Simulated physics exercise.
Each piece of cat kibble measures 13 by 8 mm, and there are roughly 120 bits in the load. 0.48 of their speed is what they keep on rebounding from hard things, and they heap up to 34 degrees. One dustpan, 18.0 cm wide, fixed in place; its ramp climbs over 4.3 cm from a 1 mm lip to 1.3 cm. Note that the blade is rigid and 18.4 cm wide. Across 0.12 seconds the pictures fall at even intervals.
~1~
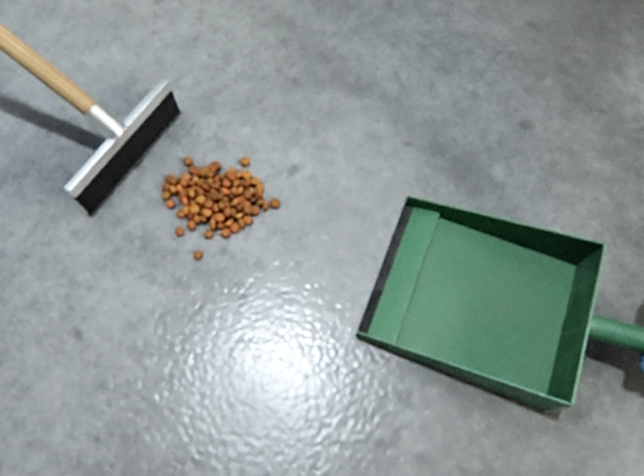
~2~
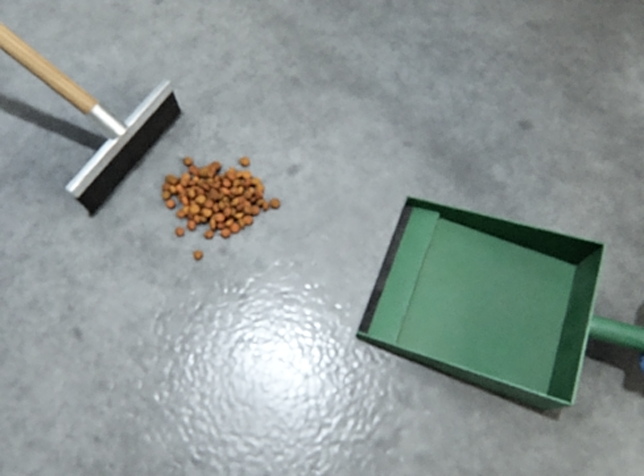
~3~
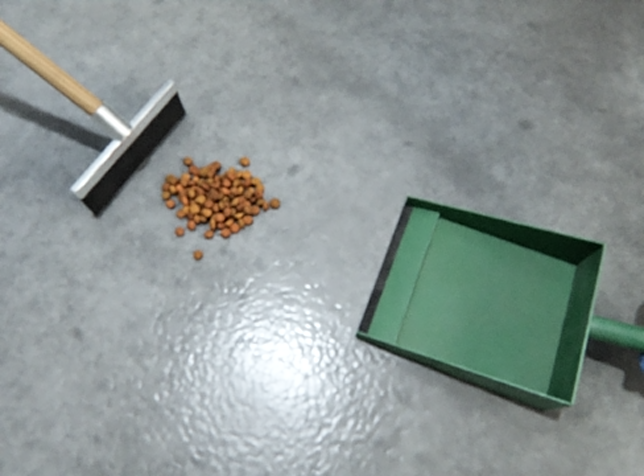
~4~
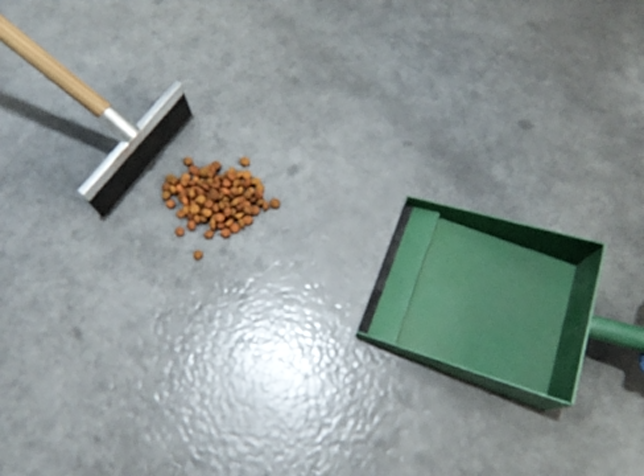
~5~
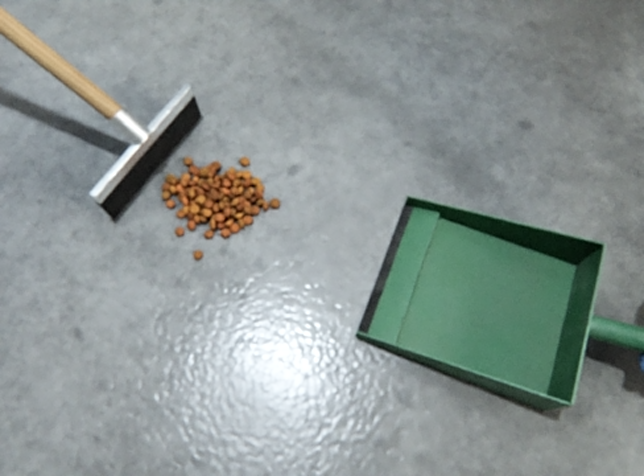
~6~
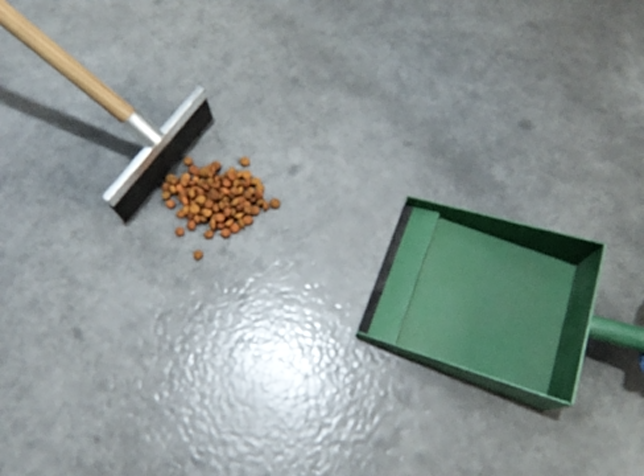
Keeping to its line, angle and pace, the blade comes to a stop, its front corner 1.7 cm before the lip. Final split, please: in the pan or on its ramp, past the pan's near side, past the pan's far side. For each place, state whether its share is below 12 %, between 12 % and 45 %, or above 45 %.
Pan: Between 12 % and 45 %; near side: Below 12 %; far side: Below 12 %.
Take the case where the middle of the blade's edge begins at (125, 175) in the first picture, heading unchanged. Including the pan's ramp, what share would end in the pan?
I'd put it at around 25 per cent.
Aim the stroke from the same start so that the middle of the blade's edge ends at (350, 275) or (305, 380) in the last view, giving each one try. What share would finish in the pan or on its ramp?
Roughly 30 % and 10 %.
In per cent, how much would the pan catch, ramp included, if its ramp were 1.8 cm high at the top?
That would give something like 10 per cent.
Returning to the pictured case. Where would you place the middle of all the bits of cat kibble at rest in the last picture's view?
(375, 254) or so.
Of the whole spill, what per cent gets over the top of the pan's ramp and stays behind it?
It comes to some 0 per cent.
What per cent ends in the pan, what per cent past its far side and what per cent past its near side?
The pan ends at 20 per cent, the near side at 5 per cent and the far side at 5 per cent.
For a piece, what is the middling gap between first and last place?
That distance is around 20 cm.
Then, 0.19 s after the last picture, middle of the blade 17 cm from the lip; 0 % over the lip, far side 0 %, near side 0 %.
Then, 0.32 s after the last picture, middle of the blade 8 cm from the lip; 0 % over the lip, far side 5 %, near side 0 %.
Then, 0.58 s after the last picture, middle of the blade 3 cm from the lip; 20 % over the lip, far side 5 %, near side 5 %.
In the end, pan 20 %, near side 5 %, far side 5 %, in front of the lip or behind the blade 65 %.
